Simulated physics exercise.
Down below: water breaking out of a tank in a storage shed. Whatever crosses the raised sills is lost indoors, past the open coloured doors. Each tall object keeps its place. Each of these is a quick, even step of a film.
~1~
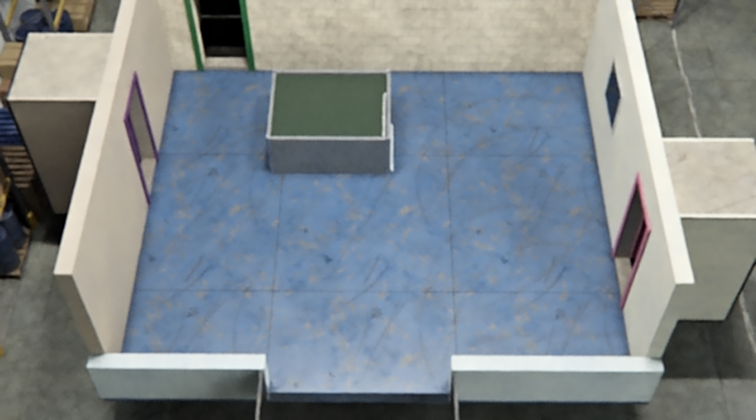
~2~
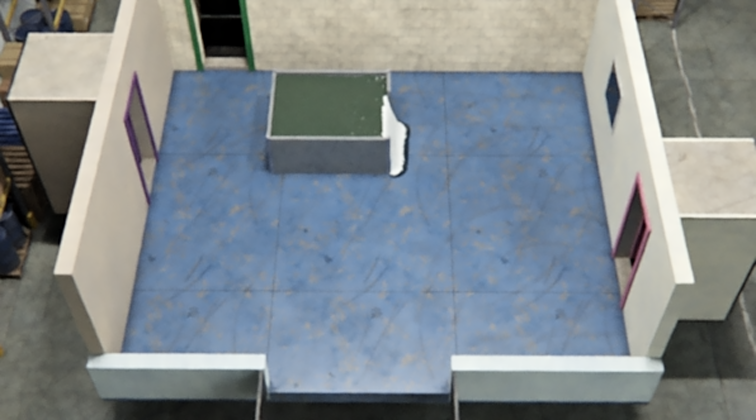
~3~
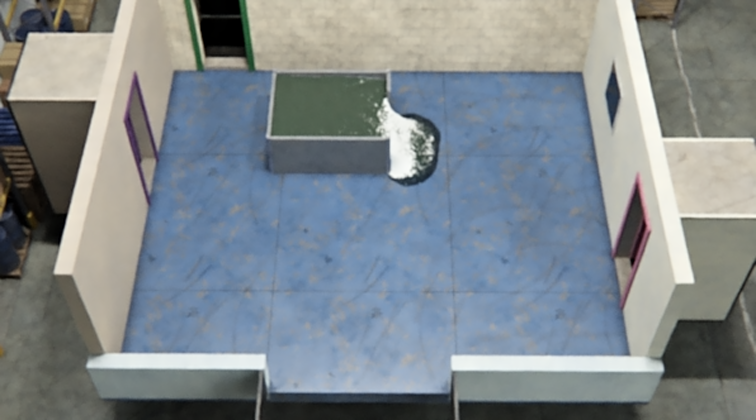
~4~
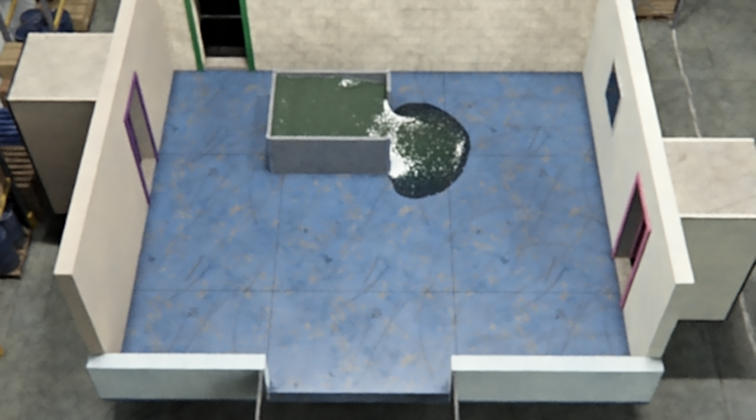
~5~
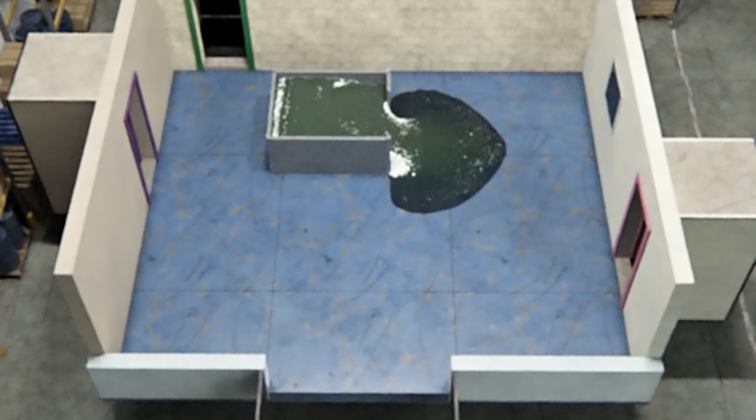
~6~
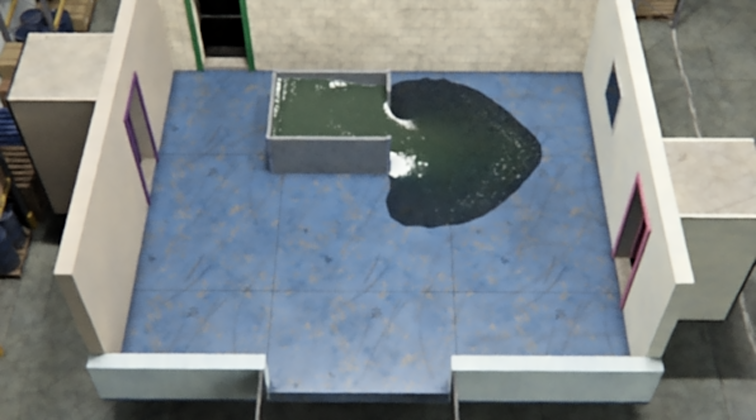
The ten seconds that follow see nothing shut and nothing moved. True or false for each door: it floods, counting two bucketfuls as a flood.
Purple door - false; green door - false; pink door - true.
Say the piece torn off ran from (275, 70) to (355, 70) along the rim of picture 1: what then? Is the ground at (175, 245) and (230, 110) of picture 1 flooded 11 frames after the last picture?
Respectively: Parched and drenched.
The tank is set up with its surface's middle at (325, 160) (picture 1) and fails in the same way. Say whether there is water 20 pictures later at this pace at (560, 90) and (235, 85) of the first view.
I'd say swamped for the first and still dry for the second.
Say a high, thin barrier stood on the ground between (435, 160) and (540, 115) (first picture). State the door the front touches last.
It's the door marked purple.
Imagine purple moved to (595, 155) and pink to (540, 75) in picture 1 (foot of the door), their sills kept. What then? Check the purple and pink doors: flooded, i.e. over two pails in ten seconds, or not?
Result: Purple goes past the limit, pink goes past the limit.
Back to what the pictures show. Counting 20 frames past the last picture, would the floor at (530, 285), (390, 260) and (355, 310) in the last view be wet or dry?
First spot soaked, second not wet, third not wet.
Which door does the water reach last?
My answer is the one in purple.
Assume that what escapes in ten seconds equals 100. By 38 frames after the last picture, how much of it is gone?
Around 30 % of the total, roughly.
A moment on, water covers 30 % of the floor; the purple door not reached, the green door not reached, the pink door not reached.
Next, water covers 35 % of the floor; the purple door not reached, the green door not reached, the pink door under two buckets in.
Then, water covers 35 % of the floor; the purple door not reached, the green door not reached, the pink door over two buckets in.
Later, water covers 65 % of the floor; the purple door not reached, the green door not reached, the pink door over two buckets in.
In the end, water covers 95 % of the floor; the purple door wet at the sill, nothing in, the green door wet at the sill, nothing in, the pink door over two buckets in.
